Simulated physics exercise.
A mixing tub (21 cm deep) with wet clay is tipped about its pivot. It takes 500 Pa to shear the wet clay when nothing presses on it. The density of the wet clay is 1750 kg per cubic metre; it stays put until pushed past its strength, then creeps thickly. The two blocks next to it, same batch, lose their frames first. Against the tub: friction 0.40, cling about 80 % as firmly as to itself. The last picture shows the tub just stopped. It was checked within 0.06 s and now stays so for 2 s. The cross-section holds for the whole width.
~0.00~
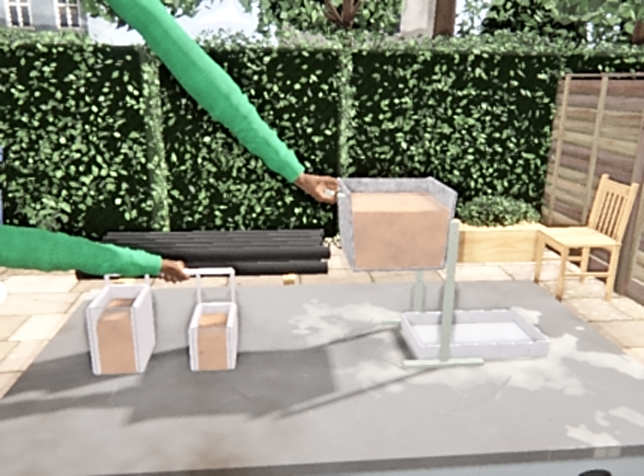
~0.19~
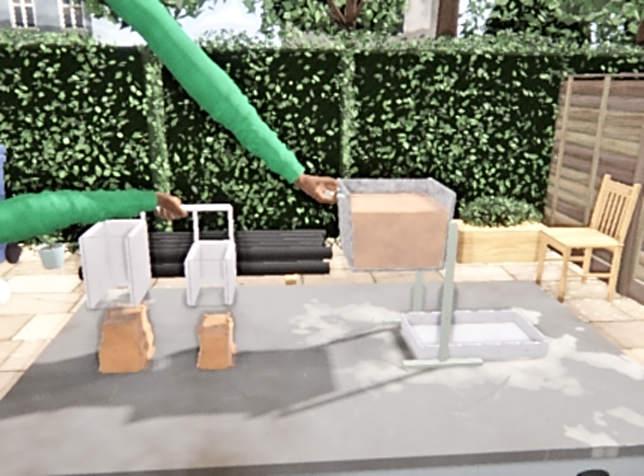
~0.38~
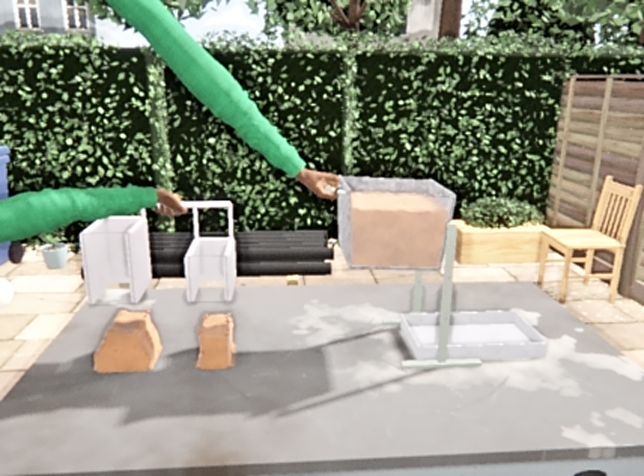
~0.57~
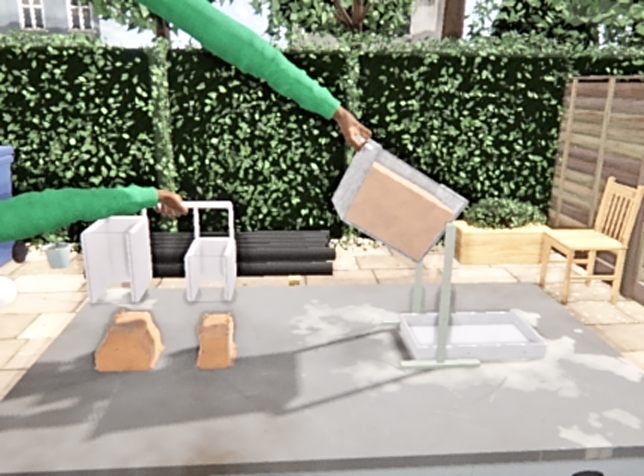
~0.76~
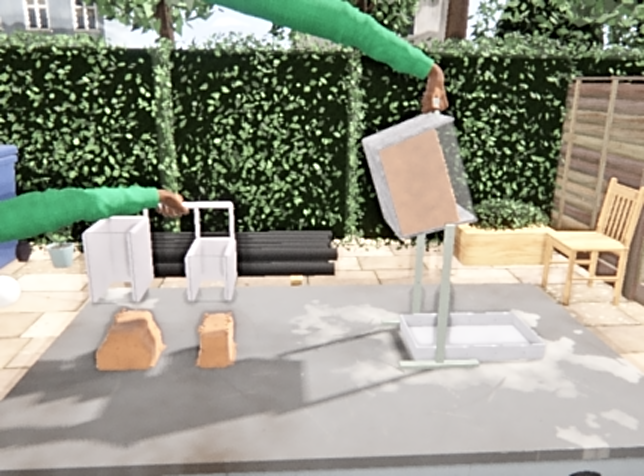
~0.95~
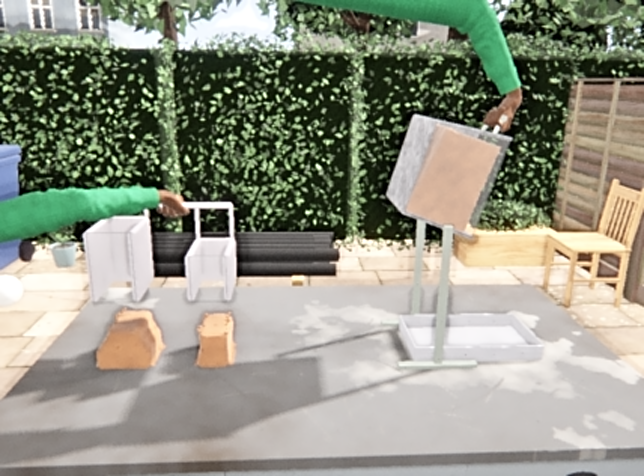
Two pale moulds rise in a green-sleeved hand, leaving two brown clay blocks on the table, the left one sagging slightly; then another green-sleeved arm swings a clay-filled tub clockwise on its stand above a shallow tray.
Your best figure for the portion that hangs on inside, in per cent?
About 22 %.
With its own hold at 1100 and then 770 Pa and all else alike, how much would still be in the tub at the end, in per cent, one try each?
In turn about 25 %, 25 %.
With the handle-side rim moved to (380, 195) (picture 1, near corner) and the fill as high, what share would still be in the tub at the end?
It would be near 30 %.
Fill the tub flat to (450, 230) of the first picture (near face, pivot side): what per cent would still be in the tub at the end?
In that case some 30 per cent.
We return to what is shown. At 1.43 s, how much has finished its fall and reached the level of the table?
Near 75 %.
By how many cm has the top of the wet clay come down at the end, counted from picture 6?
Some 19 cm.
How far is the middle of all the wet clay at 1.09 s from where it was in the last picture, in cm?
About 12 cm.
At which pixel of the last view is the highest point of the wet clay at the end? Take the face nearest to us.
Near (421, 200).
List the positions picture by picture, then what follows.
The first frame shows handle-side rim at (352, 195), tilt 0 degrees; top of the wet clay at (436, 210); blocks stand 17 cm, 11 cm (left to right).
The second frame shows handle-side rim at (351, 196), tilt 0 degrees; top of the wet clay at (435, 210); blocks stand 15 cm, 11 cm (left to right).
The third frame shows handle-side rim at (352, 192), tilt 3 degrees; top of the wet clay at (360, 209); blocks stand 13 cm, 11 cm (left to right).
The fourth frame shows handle-side rim at (382, 148), tilt 31 degrees; top of the wet clay at (377, 167); blocks stand 13 cm, 11 cm (left to right).
The fifth frame shows handle-side rim at (453, 121), tilt 72 degrees; top of the wet clay at (436, 131); blocks stand 13 cm, 11 cm (left to right).
The sixth frame shows handle-side rim at (510, 141), tilt 106 degrees; top of the wet clay at (453, 131); blocks stand 13 cm, 11 cm (left to right).
After 1.09 s, the tub is at 106 degrees and holds 54 %.
After 1.26 s, the tub is at 106 degrees and holds 25 %.
After 1.43 s, the tub is at 106 degrees and holds 22 %.
After 1.60 s, the tub is at 106 degrees and holds 22 %.
After 2.95 s, at the end, the tub is at 106 degrees and holds 22 %.
